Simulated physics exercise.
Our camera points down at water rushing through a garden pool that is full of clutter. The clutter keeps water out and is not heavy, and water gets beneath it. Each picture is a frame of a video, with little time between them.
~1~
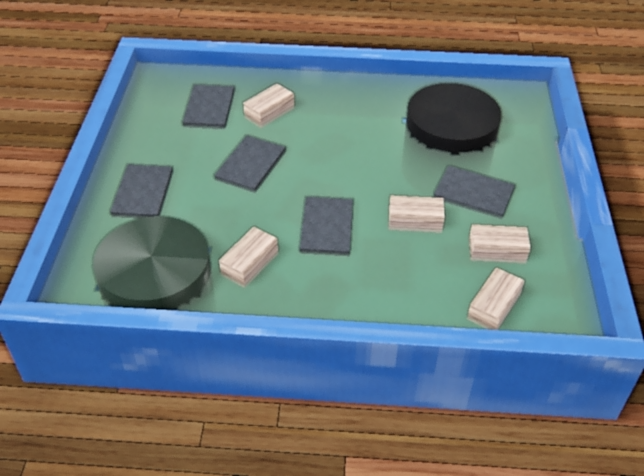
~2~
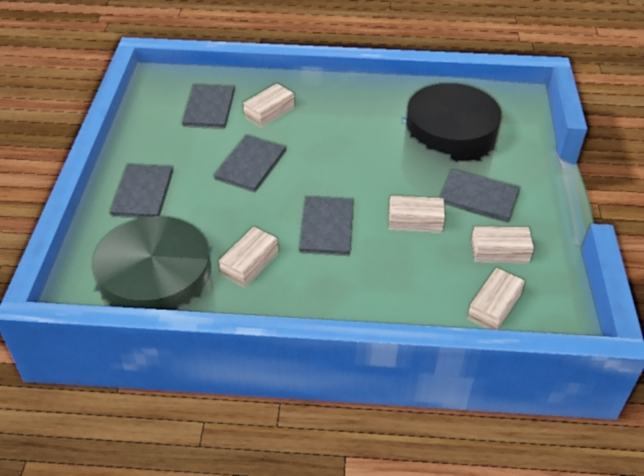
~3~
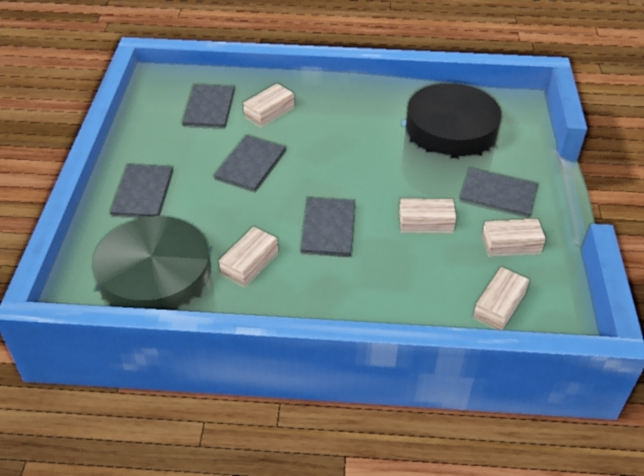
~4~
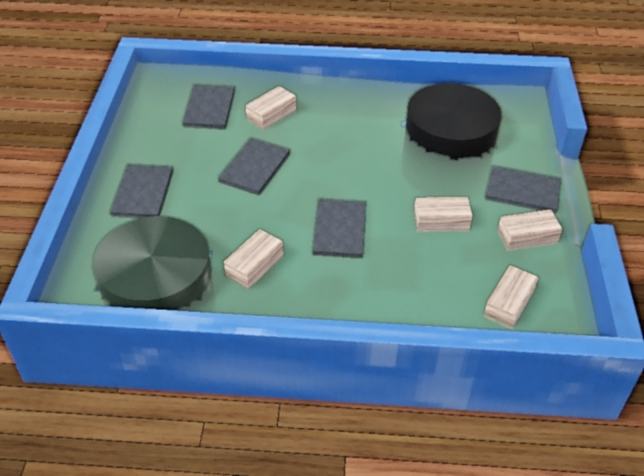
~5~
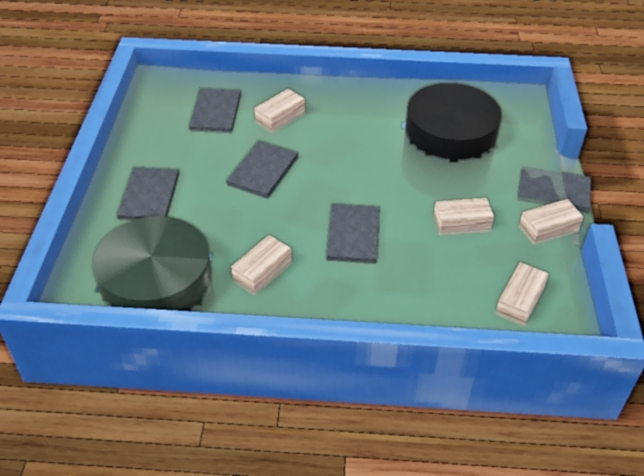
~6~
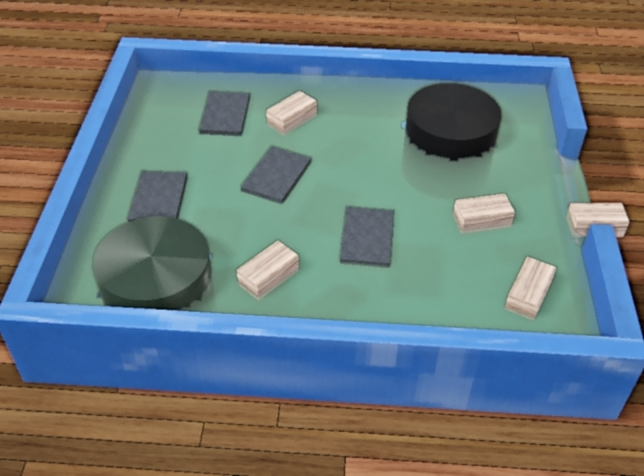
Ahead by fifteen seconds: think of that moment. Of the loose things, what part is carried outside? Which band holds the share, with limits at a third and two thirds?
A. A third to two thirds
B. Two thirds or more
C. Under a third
A third to two thirds.
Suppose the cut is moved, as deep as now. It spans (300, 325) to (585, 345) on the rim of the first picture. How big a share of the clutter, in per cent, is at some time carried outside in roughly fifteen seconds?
Close to 80 percent.
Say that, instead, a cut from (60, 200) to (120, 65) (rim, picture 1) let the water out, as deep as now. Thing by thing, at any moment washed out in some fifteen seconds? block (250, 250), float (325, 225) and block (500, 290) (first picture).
Answer, one by one: Lost, lost, not lost.
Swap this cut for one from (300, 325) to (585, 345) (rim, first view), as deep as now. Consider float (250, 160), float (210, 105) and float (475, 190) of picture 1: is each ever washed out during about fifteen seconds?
First one flushed away, second held back, third flushed away.
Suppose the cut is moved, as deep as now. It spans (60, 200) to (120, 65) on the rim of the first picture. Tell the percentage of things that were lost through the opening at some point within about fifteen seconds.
It should be close to 70 per cent.
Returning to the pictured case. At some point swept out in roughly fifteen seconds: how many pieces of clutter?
So the number is 5.
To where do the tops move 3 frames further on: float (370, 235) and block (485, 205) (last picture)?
Approximately (399, 240) for one and (550, 199) for the other.
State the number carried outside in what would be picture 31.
5.
A moment on, 2 of 10 are out; 8 afloat.
Next, 4 of 10 are out; 6 afloat.
Later, 5 of 10 are out; 5 afloat.
In the end, 5 of 10 are out; 5 afloat.
